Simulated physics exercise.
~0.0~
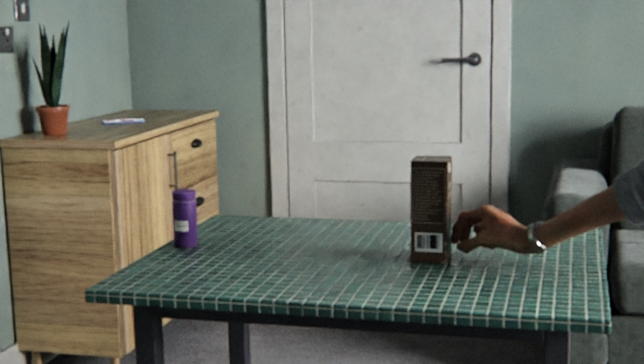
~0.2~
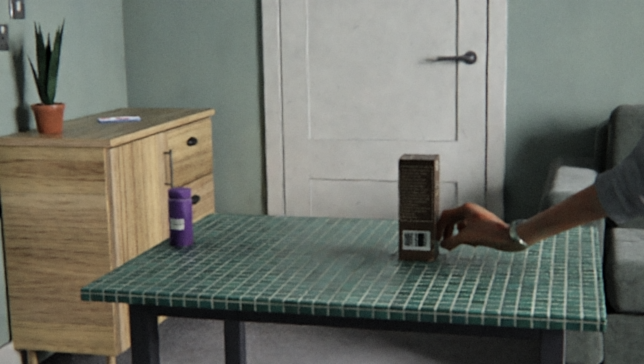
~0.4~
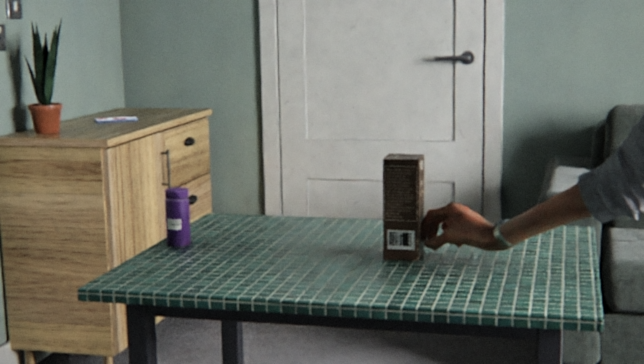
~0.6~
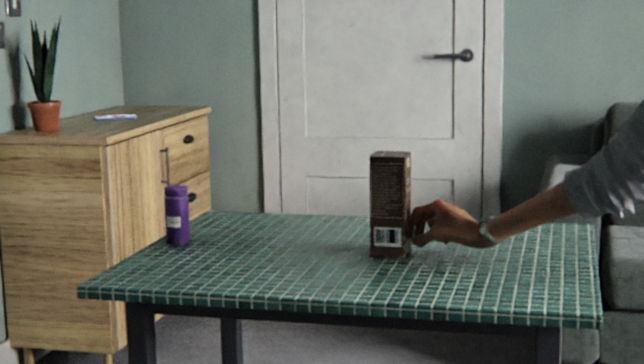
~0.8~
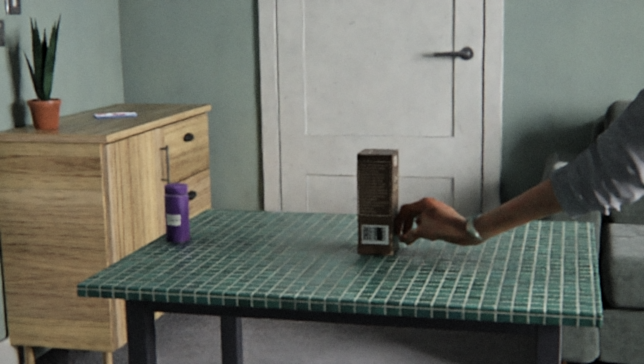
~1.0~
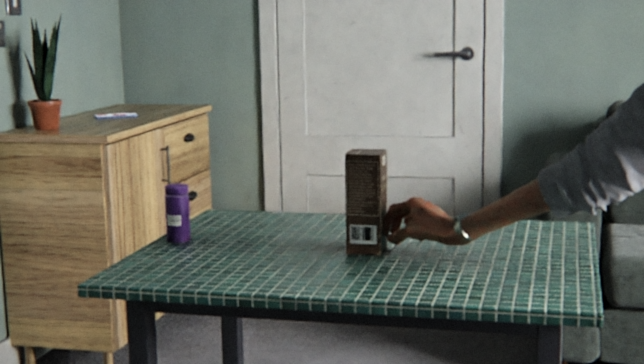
Brown carton sliding left across a green tiled table, pushed slowly by a hand, staying upright as a purple shaker stands still.
